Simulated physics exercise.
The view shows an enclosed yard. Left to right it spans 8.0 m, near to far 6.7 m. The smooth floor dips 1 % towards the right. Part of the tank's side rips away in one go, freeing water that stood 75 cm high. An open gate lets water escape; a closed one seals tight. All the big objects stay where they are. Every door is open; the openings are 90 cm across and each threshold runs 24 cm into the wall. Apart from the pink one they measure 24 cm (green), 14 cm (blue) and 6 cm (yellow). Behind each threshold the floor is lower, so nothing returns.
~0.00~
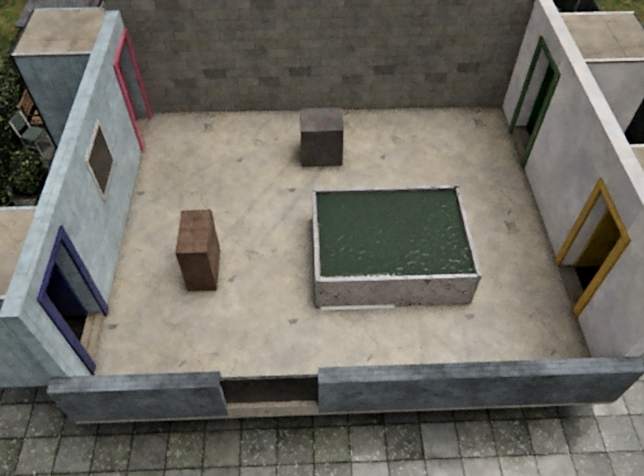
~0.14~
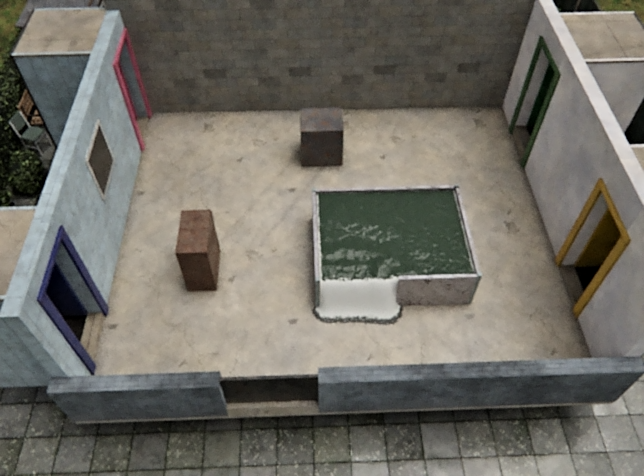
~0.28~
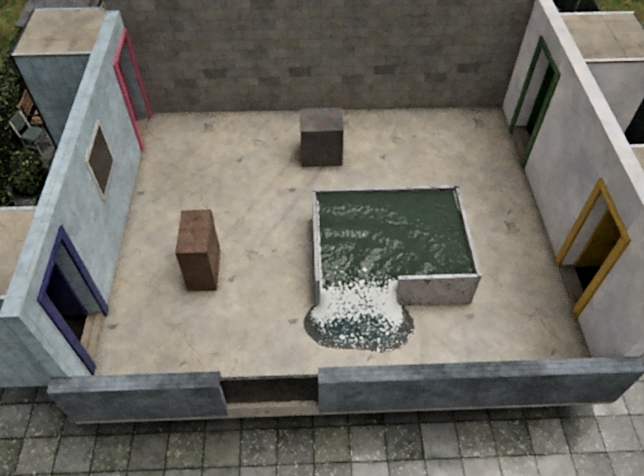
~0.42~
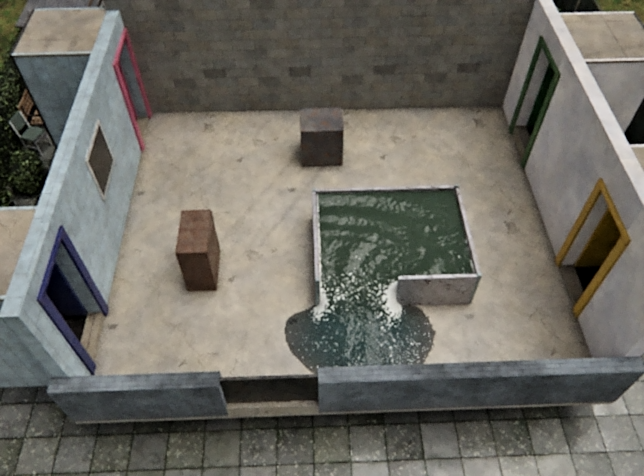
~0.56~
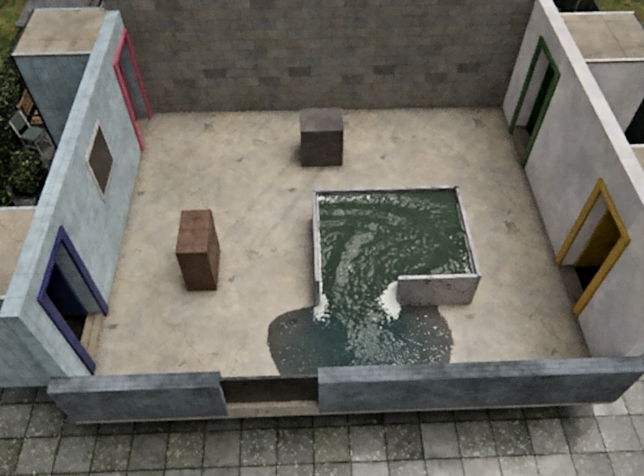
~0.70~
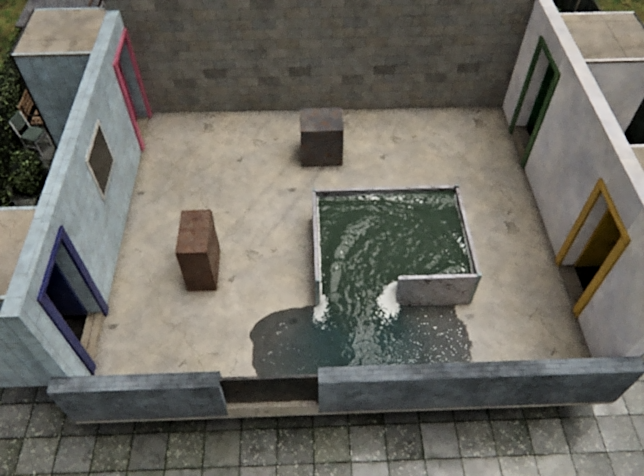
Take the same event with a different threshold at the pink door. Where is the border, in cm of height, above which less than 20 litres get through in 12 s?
Close to 6.5 cm is just enough.
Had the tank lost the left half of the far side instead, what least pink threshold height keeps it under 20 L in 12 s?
Then roughly 19 cm.
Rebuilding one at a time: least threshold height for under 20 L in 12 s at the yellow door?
About 15 cm at yellow.
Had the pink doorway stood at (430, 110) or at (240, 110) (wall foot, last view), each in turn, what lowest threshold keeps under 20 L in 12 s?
Roughly 8.0 and 6.5 cm.
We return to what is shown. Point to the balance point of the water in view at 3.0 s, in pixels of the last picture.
Near (361, 302).
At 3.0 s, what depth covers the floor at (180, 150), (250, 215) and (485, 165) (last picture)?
In that order: 0, 0 and 0 cm.
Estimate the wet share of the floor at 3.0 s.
About 35 per cent.
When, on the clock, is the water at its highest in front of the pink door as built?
At about 10.0 s.
After 1.4 s water covers 15 % of the floor, deepest (53 cm) near (356, 378); it has not reached the pink door.
After 3.0 s water covers 35 % of the floor, deepest (34 cm) near (357, 389); it has not reached the pink door.
After 12.0 s water covers 95 % of the floor, deepest (18 cm) near (526, 182); 6 cm at the pink door, 20 litres in over its 6 cm threshold.
At the pink door as built, the water arrived by 4.1 s and peaked near 9 cm at 10.0 s.
With a threshold of 5 cm, 31 litres would have come in within the 12 s; with 8 cm, 5 litres. So under 20 litres takes about 6.5 cm.
